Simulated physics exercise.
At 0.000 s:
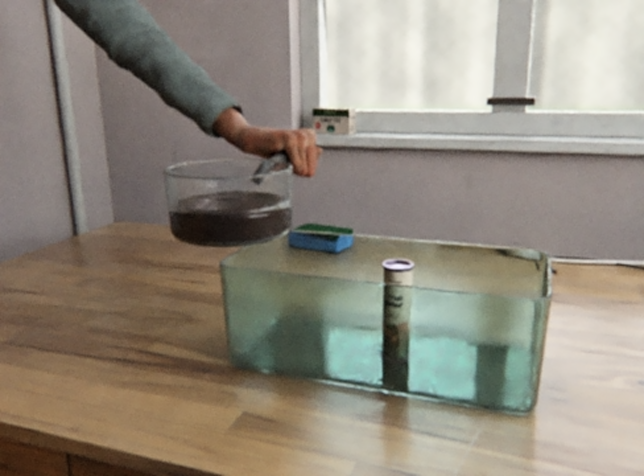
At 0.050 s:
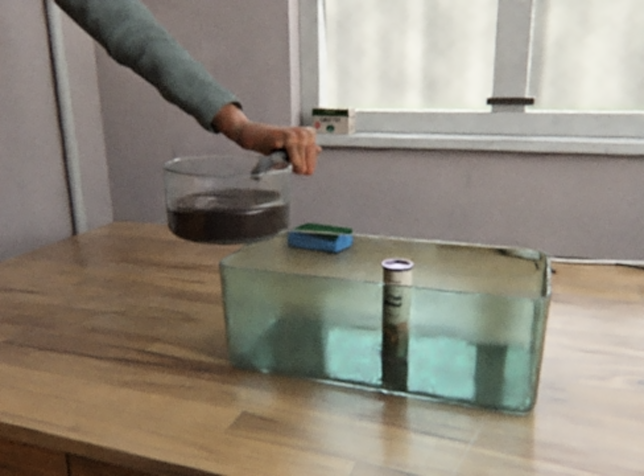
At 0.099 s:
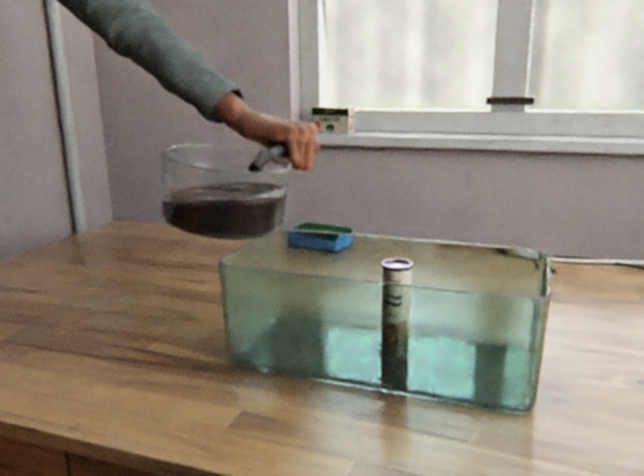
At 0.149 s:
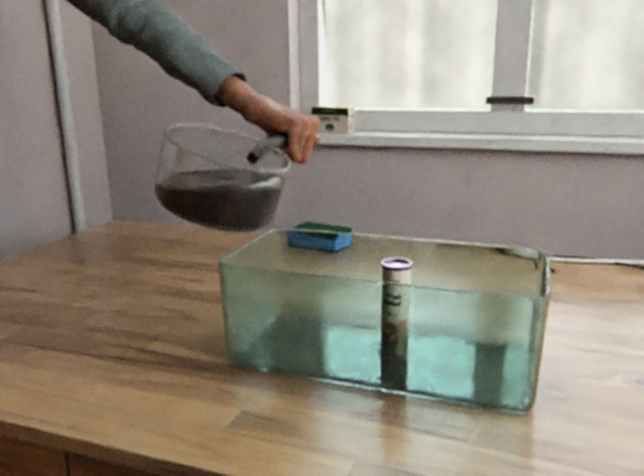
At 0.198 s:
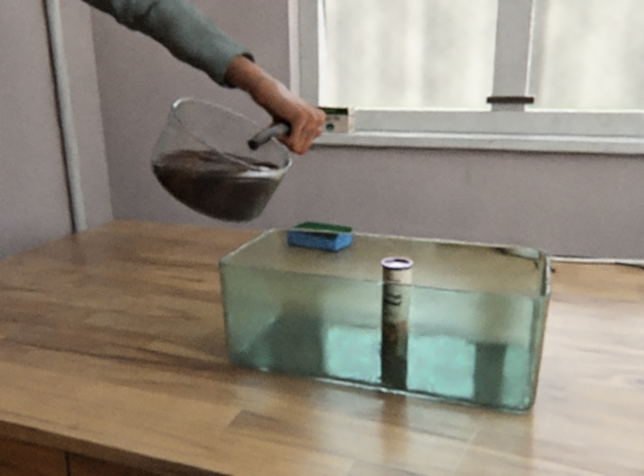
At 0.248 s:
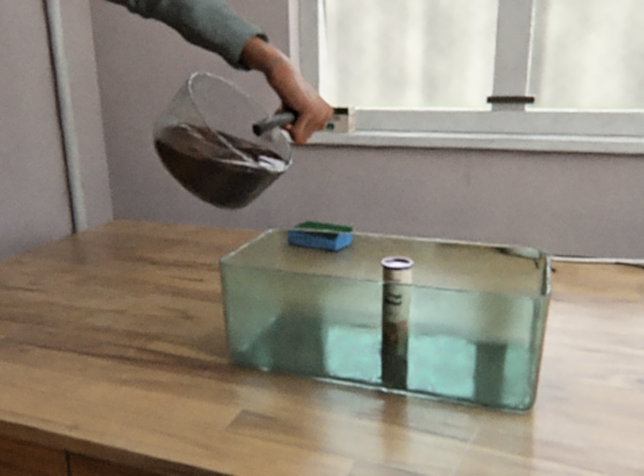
In the video, a hand holds a clear pot of dark liquid to the left of a glass basin with a blue-green sponge and an upright tin, then raises the pot's left side, tilting it steadily toward the right.
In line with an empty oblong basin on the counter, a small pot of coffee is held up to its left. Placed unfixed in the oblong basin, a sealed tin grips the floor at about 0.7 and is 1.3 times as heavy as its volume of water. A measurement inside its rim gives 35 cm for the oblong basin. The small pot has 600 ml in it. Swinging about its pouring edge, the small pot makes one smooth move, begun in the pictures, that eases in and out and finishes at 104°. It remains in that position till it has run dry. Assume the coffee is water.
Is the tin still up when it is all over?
It overturns.
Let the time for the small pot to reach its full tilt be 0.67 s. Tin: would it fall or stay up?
In that case the tin overturns.
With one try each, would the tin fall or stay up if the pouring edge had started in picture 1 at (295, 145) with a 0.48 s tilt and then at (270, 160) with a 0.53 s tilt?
Run one: It tumbles. Run two: It tumbles.
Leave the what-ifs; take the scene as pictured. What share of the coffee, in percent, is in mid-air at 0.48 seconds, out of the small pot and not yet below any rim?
Roughly 56 %.
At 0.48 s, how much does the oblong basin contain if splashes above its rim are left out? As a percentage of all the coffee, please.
Near 4 in a hundred.
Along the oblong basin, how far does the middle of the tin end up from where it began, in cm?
In the end the tin's centre has shifted about 8.0 centimetres.
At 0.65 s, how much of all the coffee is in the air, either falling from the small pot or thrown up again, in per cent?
Close to 12 %.
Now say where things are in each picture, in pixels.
In the first picture, tilt 0°; pouring edge (286, 172); surface from (184, 198) to (286, 205); the oblong basin's rim runs from (248, 247) to (549, 275); the tin's top is at (398, 268).
In the second picture, tilt 2°; pouring edge (286, 172); surface from (182, 197) to (285, 201).
In the third picture, tilt 9°; pouring edge (285, 171); surface from (178, 190) to (282, 192).
In the fourth picture, tilt 19°; pouring edge (284, 171); surface from (171, 173) to (280, 181).
In the fifth picture, tilt 32°; pouring edge (284, 171); surface from (168, 150) to (280, 172).
In the sixth picture, tilt 47°; pouring edge (283, 170); surface from (173, 124) to (281, 162).
After 0.48 s the tilt is 102° and 41 per cent is still to pour; the tin stands where it began.
After 0.65 s the tilt is 104° and 6 per cent is still to pour; the tin leans 12°.
After 0.83 s the tilt is 104° and 1 per cent is still to pour; the tin lies on its side.
After 1.03 s the tilt is 104° and 0 per cent is still to pour; the tin lies on its side.
In the end the tin lies on its side.
